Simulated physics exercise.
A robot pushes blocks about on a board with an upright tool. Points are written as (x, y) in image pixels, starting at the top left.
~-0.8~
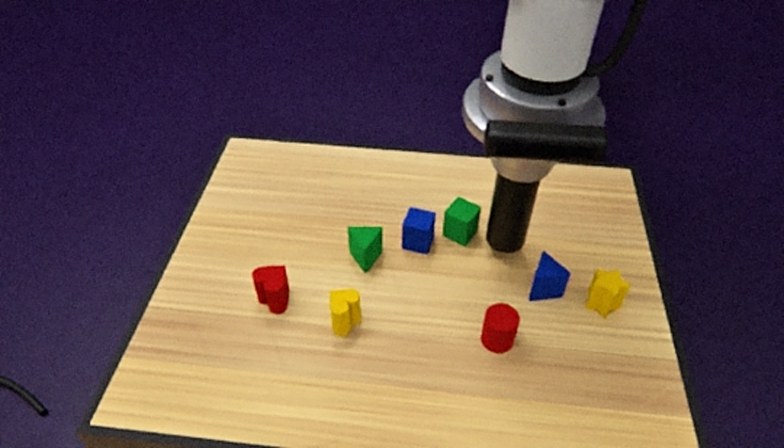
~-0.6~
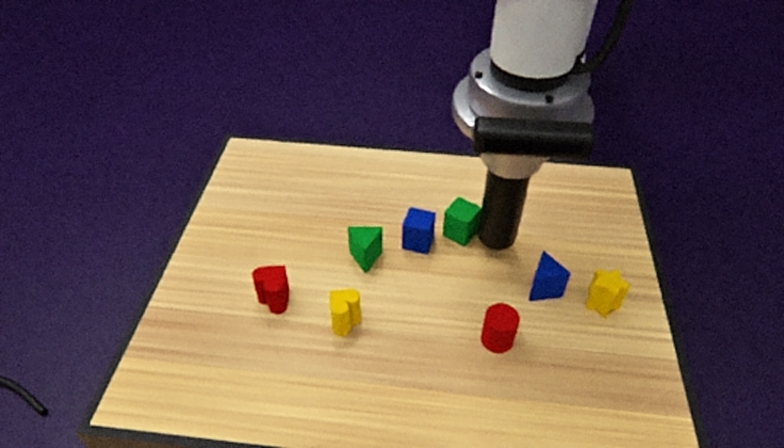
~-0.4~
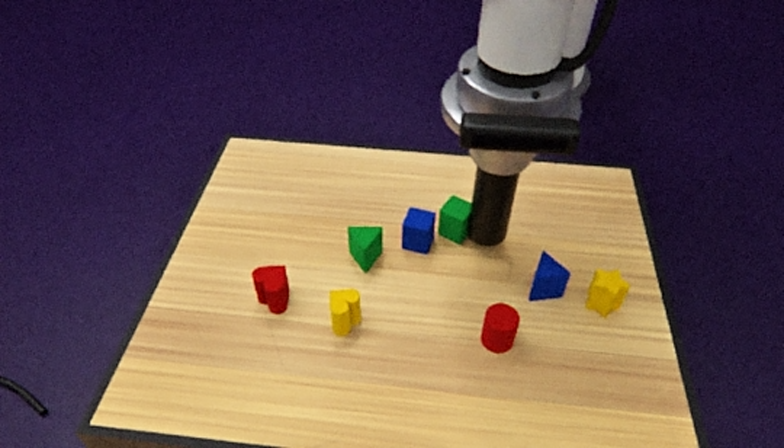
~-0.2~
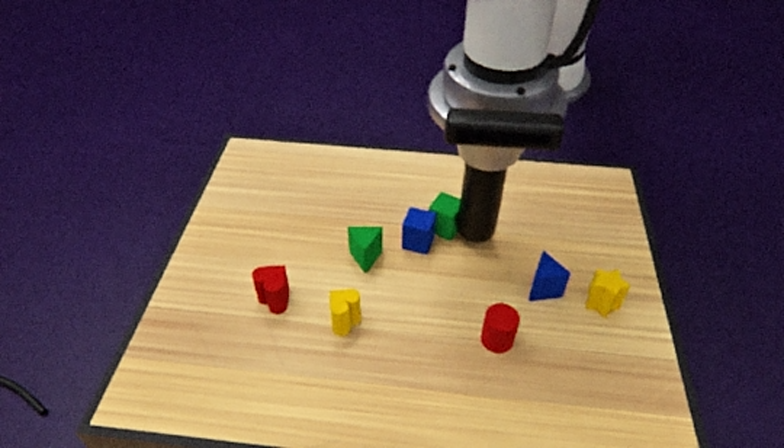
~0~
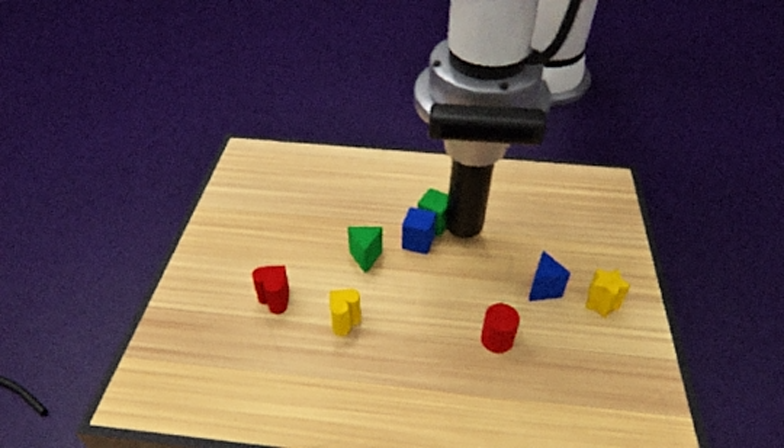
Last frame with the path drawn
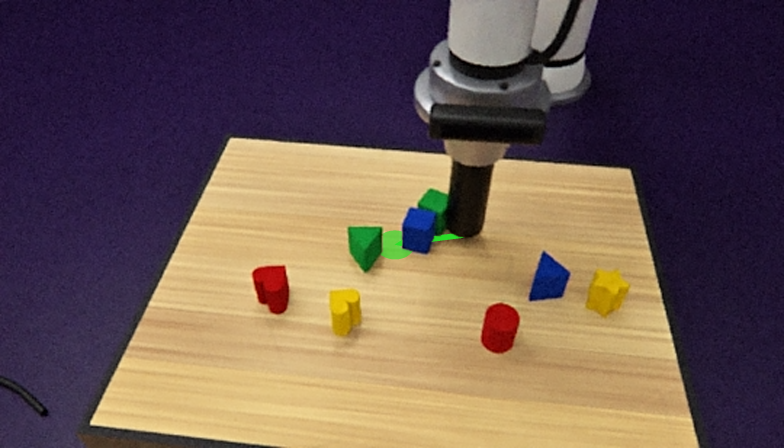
A robot arm moves left and pushes the green block behind the blue square block.
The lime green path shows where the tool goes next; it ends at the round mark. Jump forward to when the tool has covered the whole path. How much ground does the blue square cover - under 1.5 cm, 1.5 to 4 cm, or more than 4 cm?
It will move more than 4 cm.
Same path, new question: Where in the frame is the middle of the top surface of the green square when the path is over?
Most likely (415, 193).
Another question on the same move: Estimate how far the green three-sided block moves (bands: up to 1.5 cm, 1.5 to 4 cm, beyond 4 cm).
1.5-4 cm.
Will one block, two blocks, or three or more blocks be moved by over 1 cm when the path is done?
It should be three or more, as far as I can tell.
The line goes in a line from (463, 235) to (395, 245).
Halfway along, tool (430, 230); blue square (398, 221), turned 30° anticlockwise; green square (416, 194), turned 35° clockwise.
At the end, tool (395, 235); green three-sided block (339, 241), turned 45° anticlockwise; blue square (362, 227), turned 30° anticlockwise; green square (415, 193), turned 45° clockwise.
